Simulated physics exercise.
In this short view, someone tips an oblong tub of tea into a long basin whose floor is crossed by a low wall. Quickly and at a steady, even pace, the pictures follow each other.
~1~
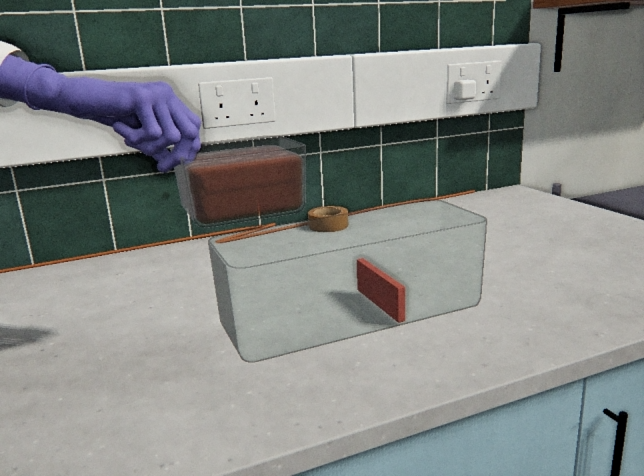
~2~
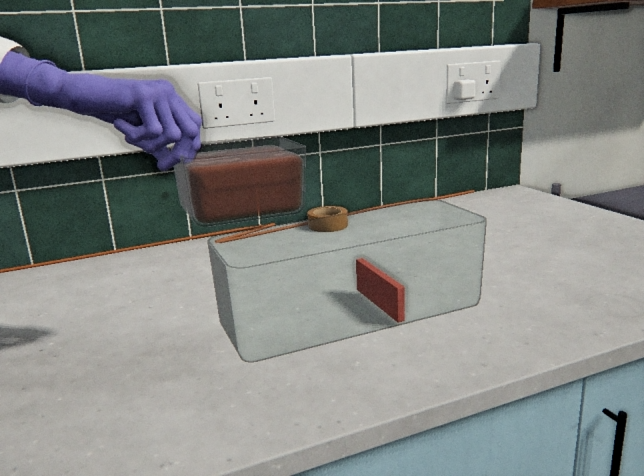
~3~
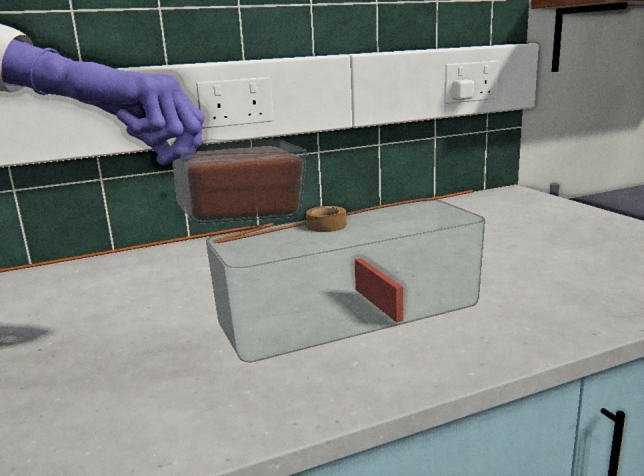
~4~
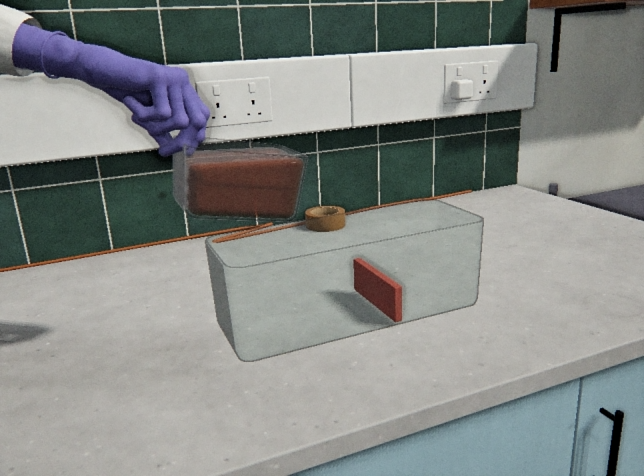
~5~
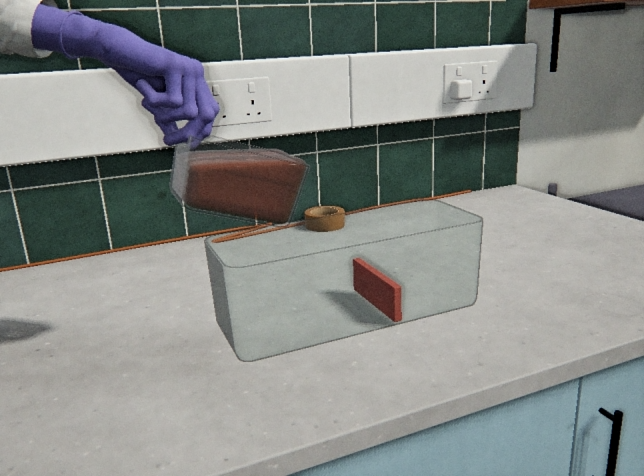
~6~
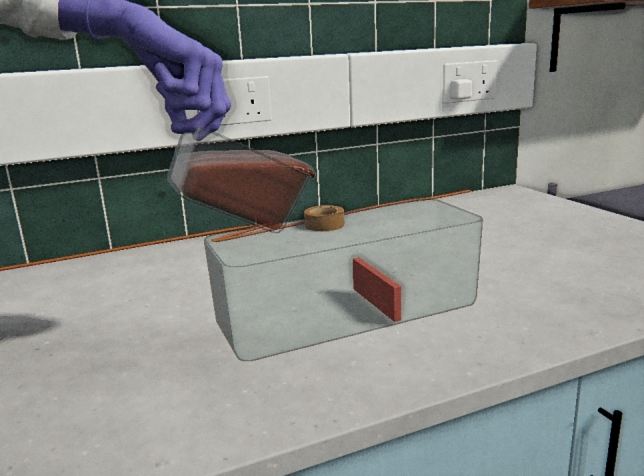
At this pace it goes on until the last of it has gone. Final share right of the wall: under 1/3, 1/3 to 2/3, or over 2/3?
The right of the wall is going to lack a full third.
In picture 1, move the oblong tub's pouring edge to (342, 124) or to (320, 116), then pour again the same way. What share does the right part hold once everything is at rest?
The first start yields 55 per cent, the second 35 per cent.
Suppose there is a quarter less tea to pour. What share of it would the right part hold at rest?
About 5 in a hundred.
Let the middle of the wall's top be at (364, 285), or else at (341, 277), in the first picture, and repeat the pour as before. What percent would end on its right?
In turn some 20 and 45 in a hundred.
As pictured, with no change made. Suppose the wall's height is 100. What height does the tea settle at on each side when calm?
Left of the wall 60 %, right of the wall 10 %.
A moment on, the oblong tub is tipped on its side and 32 per cent is still to pour, 40 is left of the wall and 0 right of it.
Next, the oblong tub is tipped on its side and 8 per cent is still to pour, 81 is left of the wall and 4 right of it.
Then the oblong tub is tipped on its side and 2 per cent is still to pour, 82 is left of the wall and 10 right of it.
Later the oblong tub is tipped on its side and 0 per cent is still to pour, 84 is left of the wall and 10 right of it.
Finally, 85 per cent lies left of the wall, 10 right of it and 5 outside.
